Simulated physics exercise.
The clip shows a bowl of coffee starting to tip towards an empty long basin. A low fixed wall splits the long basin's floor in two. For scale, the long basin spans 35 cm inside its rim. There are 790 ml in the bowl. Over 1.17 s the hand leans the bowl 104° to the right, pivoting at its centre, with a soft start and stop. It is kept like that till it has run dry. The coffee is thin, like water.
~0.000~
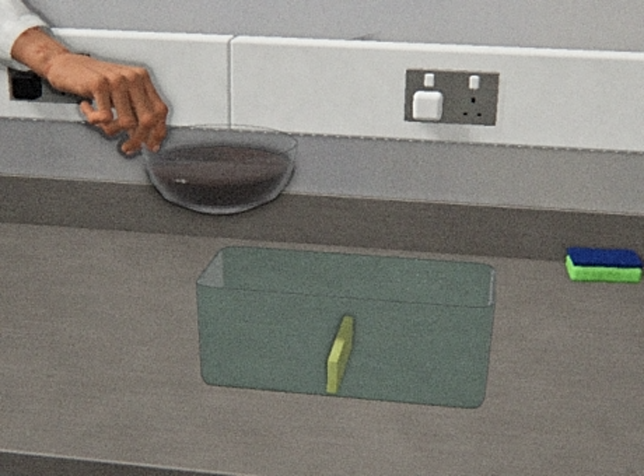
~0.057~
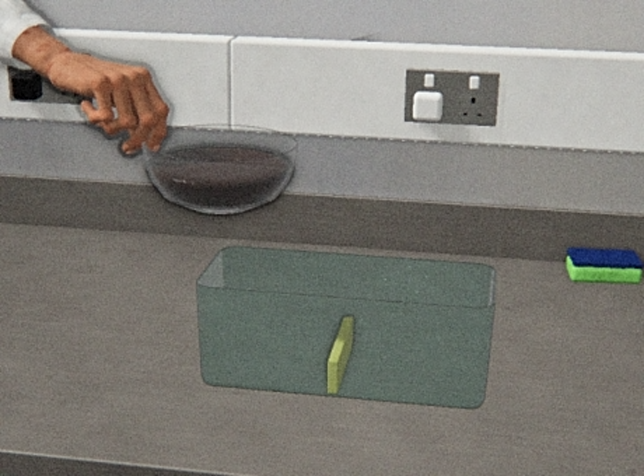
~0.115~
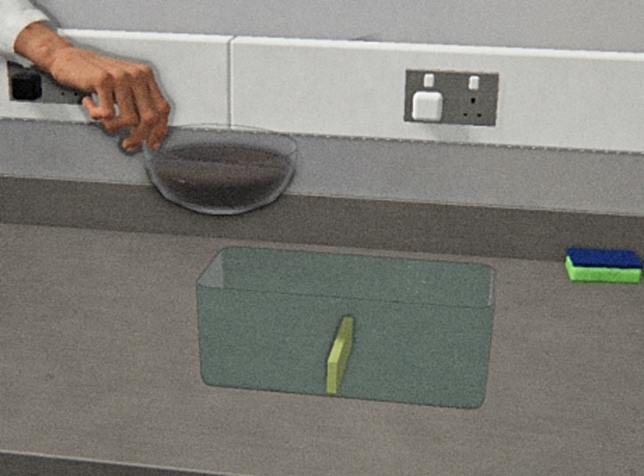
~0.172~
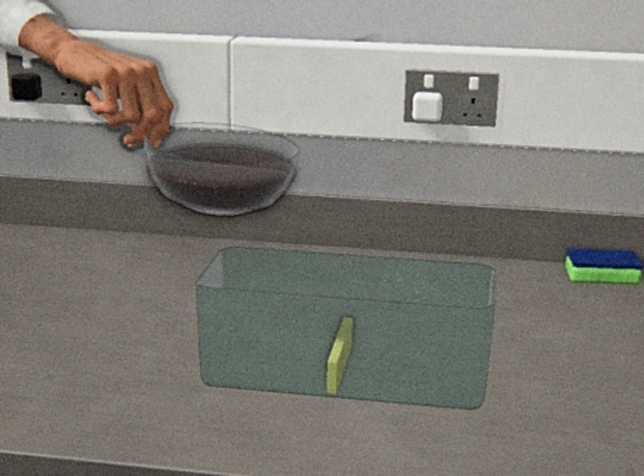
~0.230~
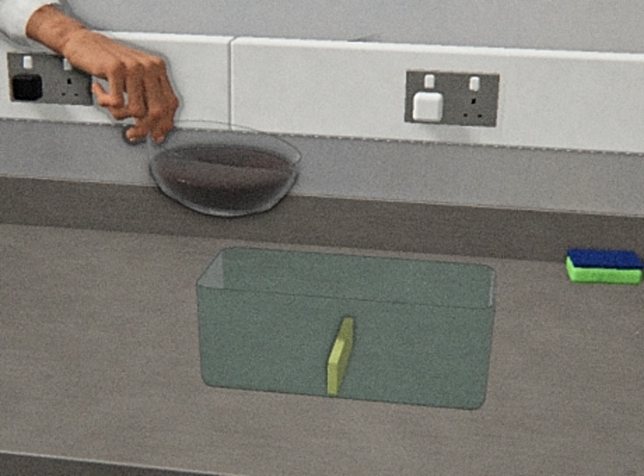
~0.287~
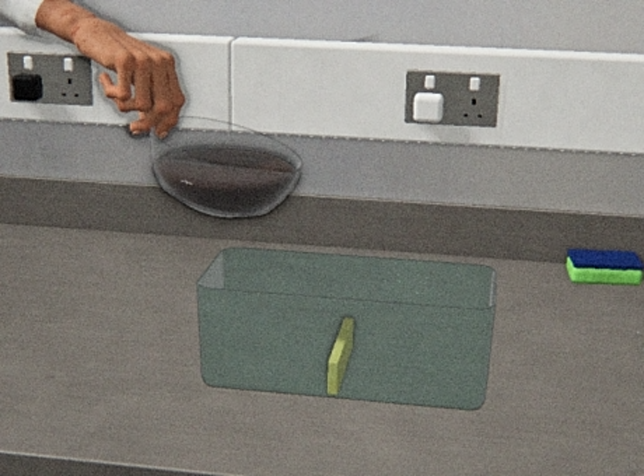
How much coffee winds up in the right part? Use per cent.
Roughly 40 per cent is past the wall.
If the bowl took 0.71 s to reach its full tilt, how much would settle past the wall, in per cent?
Then about 30 per cent.
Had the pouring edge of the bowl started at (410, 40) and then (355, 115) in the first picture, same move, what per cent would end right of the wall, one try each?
In turn about 75 and 90 per cent.
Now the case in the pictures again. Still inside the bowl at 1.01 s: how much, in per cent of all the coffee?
Near 2 in a hundred.
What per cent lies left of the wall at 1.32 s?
Near 60 in a hundred.
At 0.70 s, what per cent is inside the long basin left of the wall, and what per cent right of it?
Near 10 on the left, 14 on the right.
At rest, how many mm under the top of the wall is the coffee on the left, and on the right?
Some 22 mm on the left and 30 mm on the right.
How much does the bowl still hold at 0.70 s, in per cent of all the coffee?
Near 44 in a hundred.
After 0.70 s the tilt is 68° and 43 per cent is still to pour, 11 is left of the wall and 15 right of it.
After 1.01 s the tilt is 99° and 2 per cent is still to pour, 56 is left of the wall and 38 right of it.
After 1.32 s the tilt is 104° and 0 per cent is still to pour, 60 is left of the wall and 39 right of it.
After 1.67 s the tilt is 104° and 0 per cent is still to pour, 60 is left of the wall and 40 right of it.
In the end 60 per cent lies left of the wall, 40 right of it and 0 outside.
